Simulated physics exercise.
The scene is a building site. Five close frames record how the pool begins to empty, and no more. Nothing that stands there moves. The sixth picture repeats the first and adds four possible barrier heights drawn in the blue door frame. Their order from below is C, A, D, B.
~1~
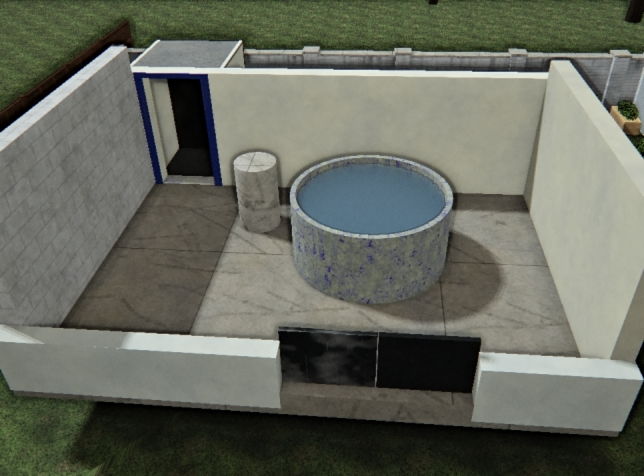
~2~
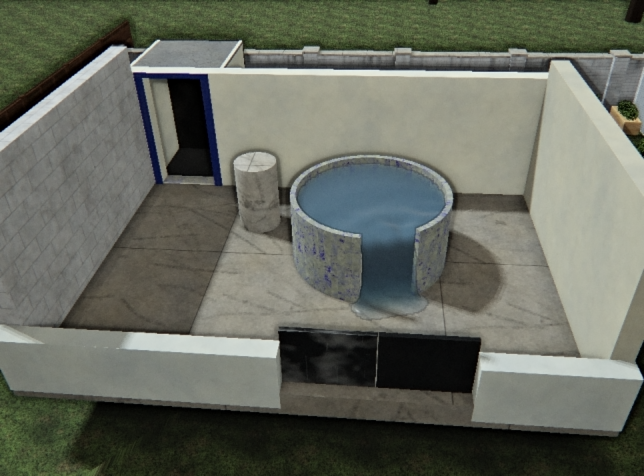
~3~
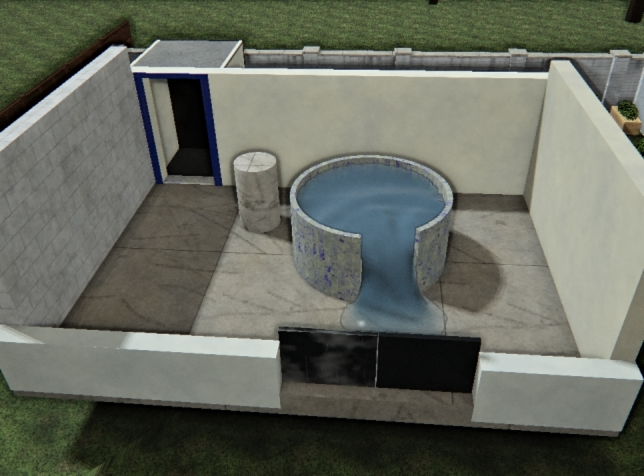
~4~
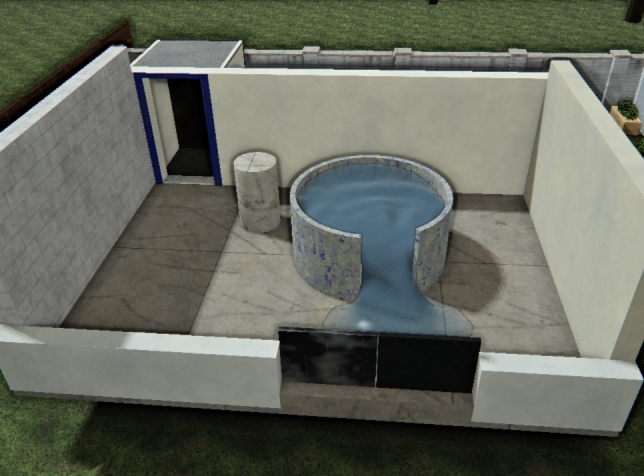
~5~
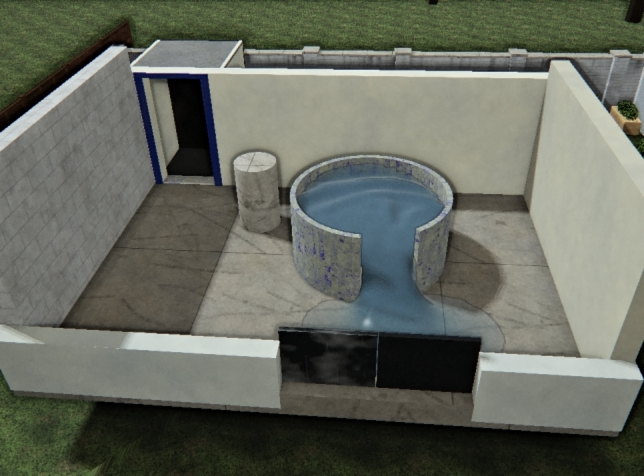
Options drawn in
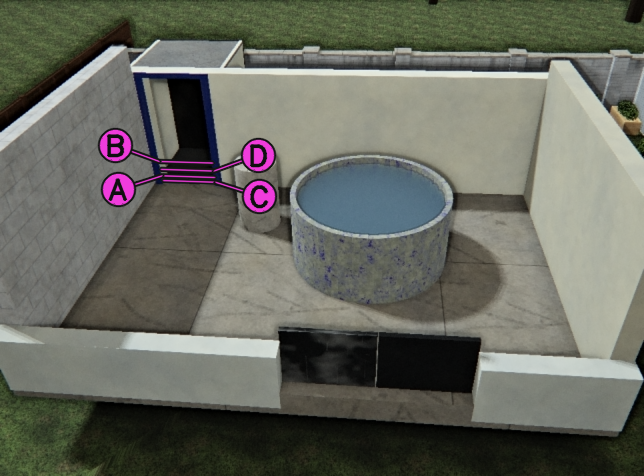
To begin with, a round stone pool of still water stands in a walled yard with a blue-framed doorway and a dark gate. A section of the pool's front wall vanishes, and water pours through the gap, then spreads across the paving toward the gate in a widening puddle.
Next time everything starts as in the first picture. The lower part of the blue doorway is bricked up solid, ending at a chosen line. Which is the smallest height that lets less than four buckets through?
Go for A.
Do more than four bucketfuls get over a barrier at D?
No.
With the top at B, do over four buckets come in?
No, that is safe.
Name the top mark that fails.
Here it is mark C.
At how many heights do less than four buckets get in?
Three of them.
On the marked copy, A at (188, 176); B at (185, 162); C at (189, 181); D at (187, 170); from the bottom up C, A, D, B.
If A is chosen, a bucket or two gets in.
If B is chosen, nothing gets over.
If C is chosen, some 25 bucketfuls get in.
If D is chosen, nothing gets over.
